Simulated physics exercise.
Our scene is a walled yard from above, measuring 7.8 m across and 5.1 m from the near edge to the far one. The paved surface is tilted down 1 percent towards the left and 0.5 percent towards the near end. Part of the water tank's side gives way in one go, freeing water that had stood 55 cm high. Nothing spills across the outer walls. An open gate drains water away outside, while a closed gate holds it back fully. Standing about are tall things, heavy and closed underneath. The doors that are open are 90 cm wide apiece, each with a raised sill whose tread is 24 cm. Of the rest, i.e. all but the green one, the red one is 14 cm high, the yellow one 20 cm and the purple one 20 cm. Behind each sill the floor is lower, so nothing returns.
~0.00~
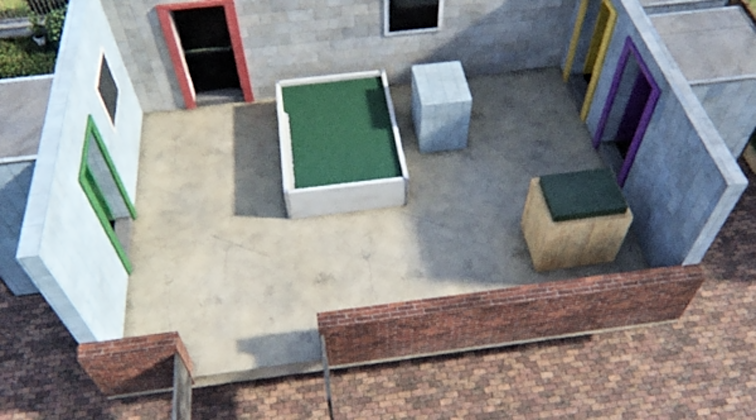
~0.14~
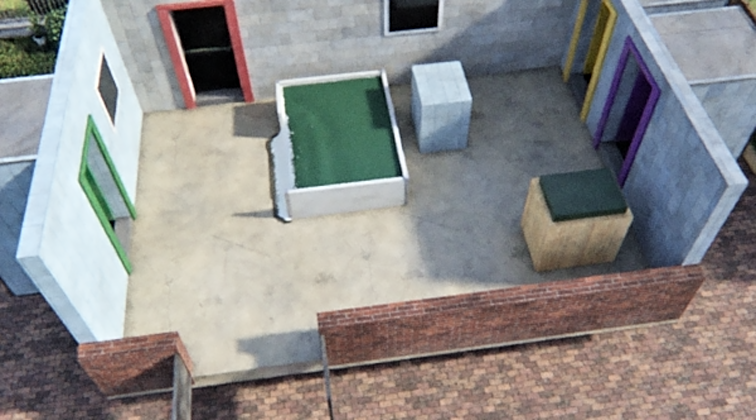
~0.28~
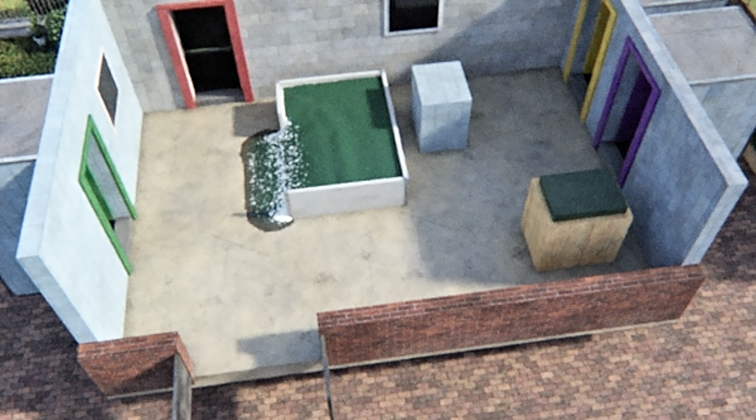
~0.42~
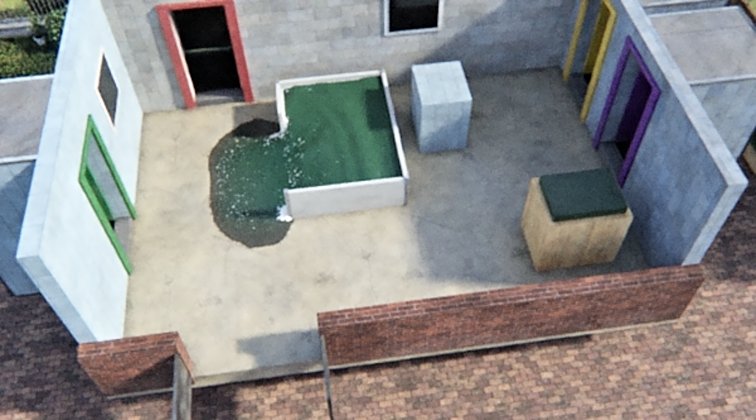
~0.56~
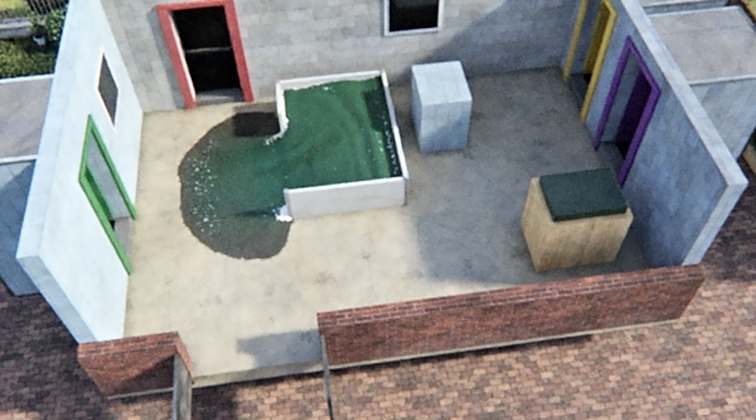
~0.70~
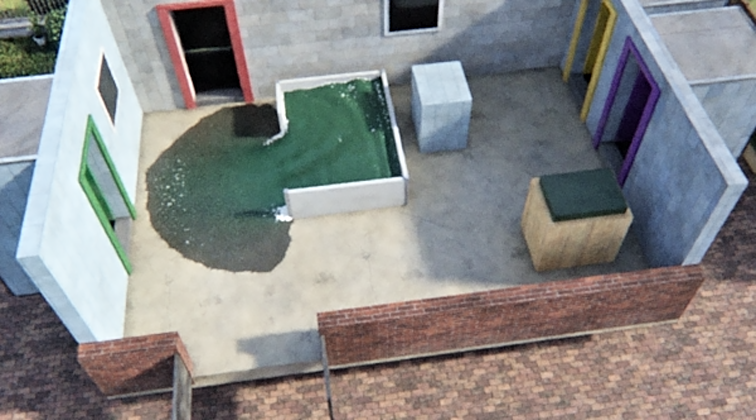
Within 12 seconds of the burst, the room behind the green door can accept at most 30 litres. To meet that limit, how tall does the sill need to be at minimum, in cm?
At least 24 cm or so.
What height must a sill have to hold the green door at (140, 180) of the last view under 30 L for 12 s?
Roughly 27 cm.
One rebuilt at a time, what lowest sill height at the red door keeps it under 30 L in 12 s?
Door red, min height approx. 6.5 cm.
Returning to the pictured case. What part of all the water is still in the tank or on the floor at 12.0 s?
Something like 70 per cent of it remains.
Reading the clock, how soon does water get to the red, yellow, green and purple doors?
So red sees it at 0.8 s, yellow at 6.5 s, green at 0.9 s and purple at 8.5 s.
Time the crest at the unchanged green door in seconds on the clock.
Some 2.0 s, more or less.
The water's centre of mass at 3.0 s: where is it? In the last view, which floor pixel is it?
The water is centred around (244, 192) in the last picture's pixels.
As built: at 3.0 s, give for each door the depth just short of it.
Red door 11 cm, yellow door 0 cm, green door 24 cm, purple door 0 cm.
After 1.4 s water covers 25 % of the floor, deepest (36 cm) near (135, 208); 28 cm at the green door, 10 litres in over its 13 cm sill.
After 3.0 s water covers 35 % of the floor, deepest (37 cm) near (121, 370); 24 cm at the green door, 134 litres in over its 13 cm sill.
After 12.0 s water covers 95 % of the floor, deepest (10 cm) near (121, 370); 8 cm at the green door, 184 litres in over its 13 cm sill.
At the green door as built, the water arrived by 0.9 s and peaked near 31 cm at 2.0 s.
With a sill of 21 cm, 54 litres would have come in within the 12 s; with 28.5 cm, 8 litres. So under 30 litres takes about 24 cm.
